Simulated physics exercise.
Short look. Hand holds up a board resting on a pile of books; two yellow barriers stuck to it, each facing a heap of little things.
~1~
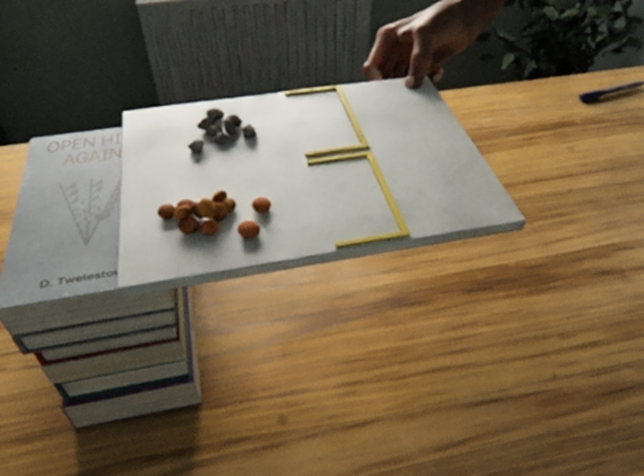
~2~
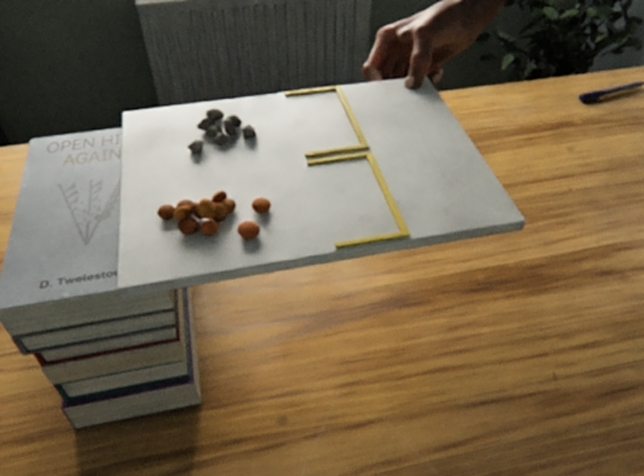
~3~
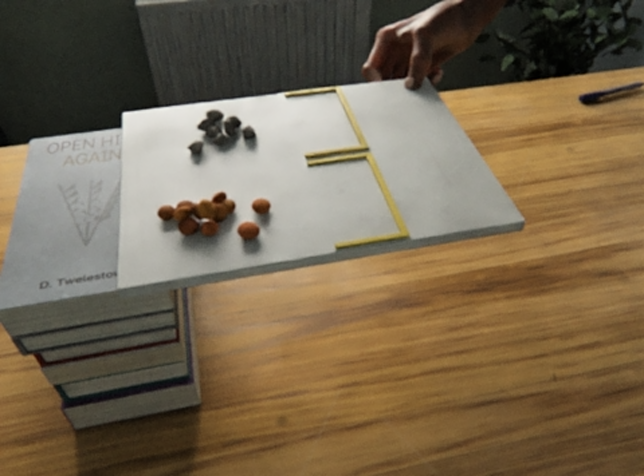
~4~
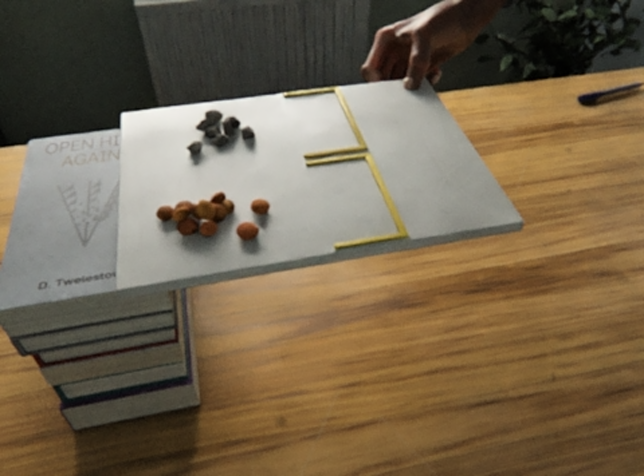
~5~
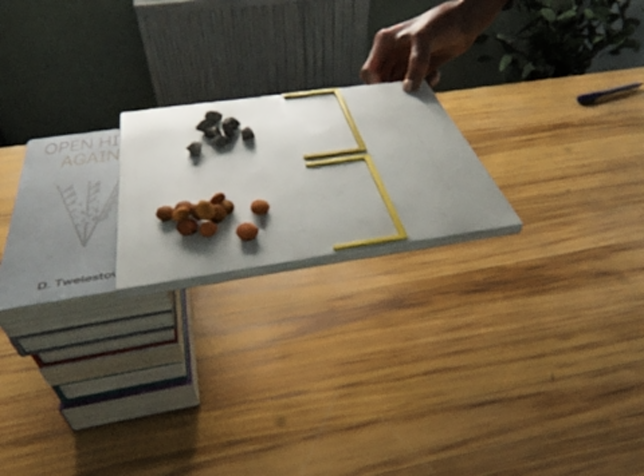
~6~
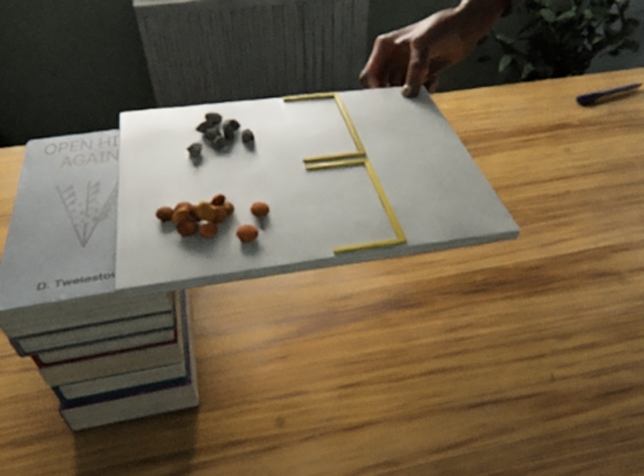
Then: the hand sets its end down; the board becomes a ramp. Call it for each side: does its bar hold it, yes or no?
Near batch - no, it gets past; far batch - no, it gets past.
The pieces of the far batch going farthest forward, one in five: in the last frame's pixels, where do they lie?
About (487, 224).
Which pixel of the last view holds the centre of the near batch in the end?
At about (433, 311).
Then, 0.40 s on from there, board sloping at 13°; near batch where it was; far batch where it was.
Then, 0.90 s on from there, board sloping at 27°; near batch on its way down; far batch on its way down.
Then, 1.44 s on from there, board resting at 40°; near batch all but a few past its bar; far batch the bulk past its bar.
In the end, board resting at 40°; near batch all but a few past its bar; far batch the bulk past its bar.
